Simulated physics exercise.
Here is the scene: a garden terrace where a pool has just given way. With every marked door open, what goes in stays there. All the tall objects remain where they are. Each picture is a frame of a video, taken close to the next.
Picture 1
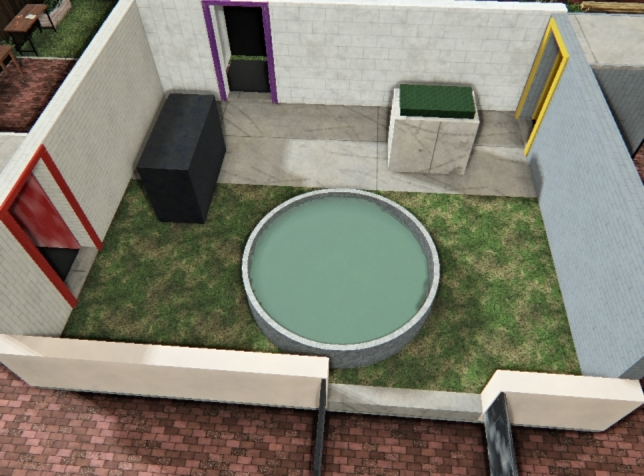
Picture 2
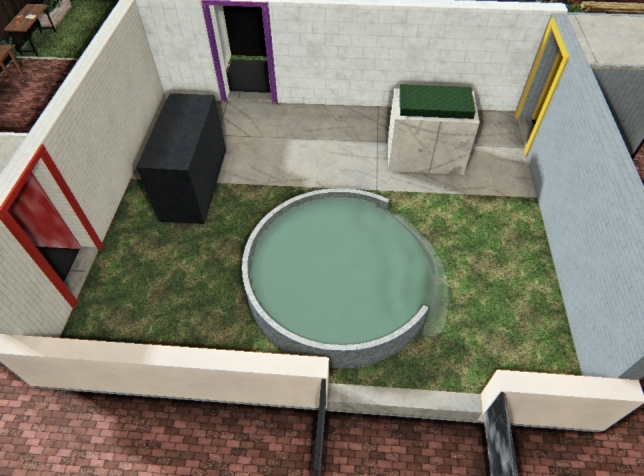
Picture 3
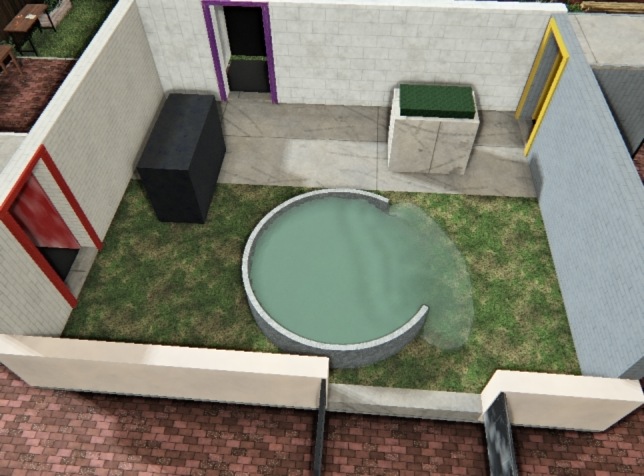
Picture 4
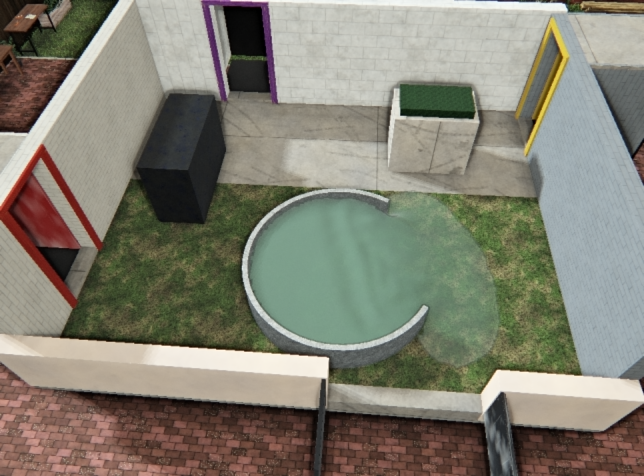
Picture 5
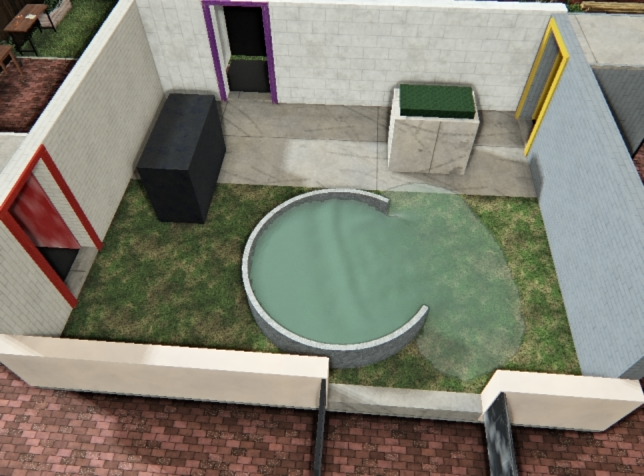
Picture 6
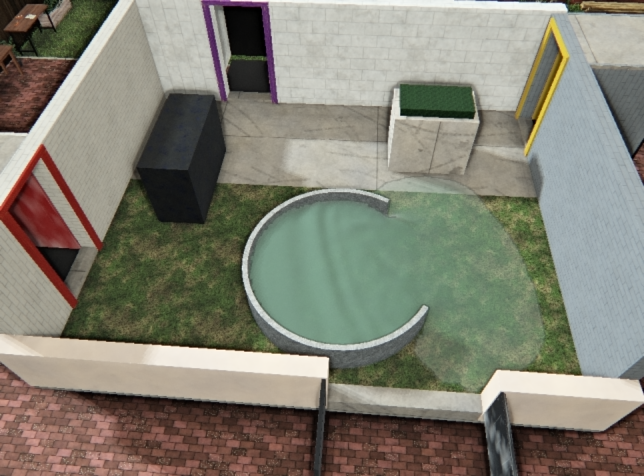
A round grey-rimmed pool of green water sits on the grass of a walled garden terrace, viewed from high above by a still camera. A dark block stands at left near a red doorway, a purple doorway is behind, and a pale cabinet with a green top stands near a yellow doorway at right. The pool's right side opens, and water spreads rightward in a widening, thinning sheet.
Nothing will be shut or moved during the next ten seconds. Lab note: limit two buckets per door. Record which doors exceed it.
Outcome: The yellow door will be overrun; the red door will keep it to two buckets; the purple door will keep it to two buckets.
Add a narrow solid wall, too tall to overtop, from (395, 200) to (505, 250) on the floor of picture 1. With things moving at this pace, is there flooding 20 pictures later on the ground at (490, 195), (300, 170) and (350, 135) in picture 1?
The first spot is swamped, the second swamped, the third swamped.
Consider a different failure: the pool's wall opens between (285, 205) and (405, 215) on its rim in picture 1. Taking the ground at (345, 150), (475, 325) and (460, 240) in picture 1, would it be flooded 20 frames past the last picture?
Taking each in turn, they come out watered, kept dry, watered.
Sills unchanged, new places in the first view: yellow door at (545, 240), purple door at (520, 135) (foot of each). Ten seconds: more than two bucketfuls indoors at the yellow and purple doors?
Note: Yellow door lets too much through; purple door lets too much through.
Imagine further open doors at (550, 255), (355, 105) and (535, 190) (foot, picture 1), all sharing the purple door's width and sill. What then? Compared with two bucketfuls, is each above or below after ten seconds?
Above, below, above.
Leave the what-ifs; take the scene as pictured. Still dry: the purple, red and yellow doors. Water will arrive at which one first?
That would be the one in yellow.
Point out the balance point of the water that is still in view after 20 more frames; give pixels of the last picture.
About (436, 252).
A moment on, water covers 25 % of the floor; the yellow door not reached, the red door not reached, the purple door not reached.
Next, water covers 30 % of the floor; the yellow door wet at the sill, nothing in, the red door not reached, the purple door not reached.
Then, water covers 40 % of the floor; the yellow door under two buckets in, the red door not reached, the purple door not reached.
Later, water covers 65 % of the floor; the yellow door over two buckets in, the red door not reached, the purple door wet at the sill, nothing in.
In the end, water covers 85 % of the floor; the yellow door over two buckets in, the red door not reached, the purple door wet at the sill, nothing in.
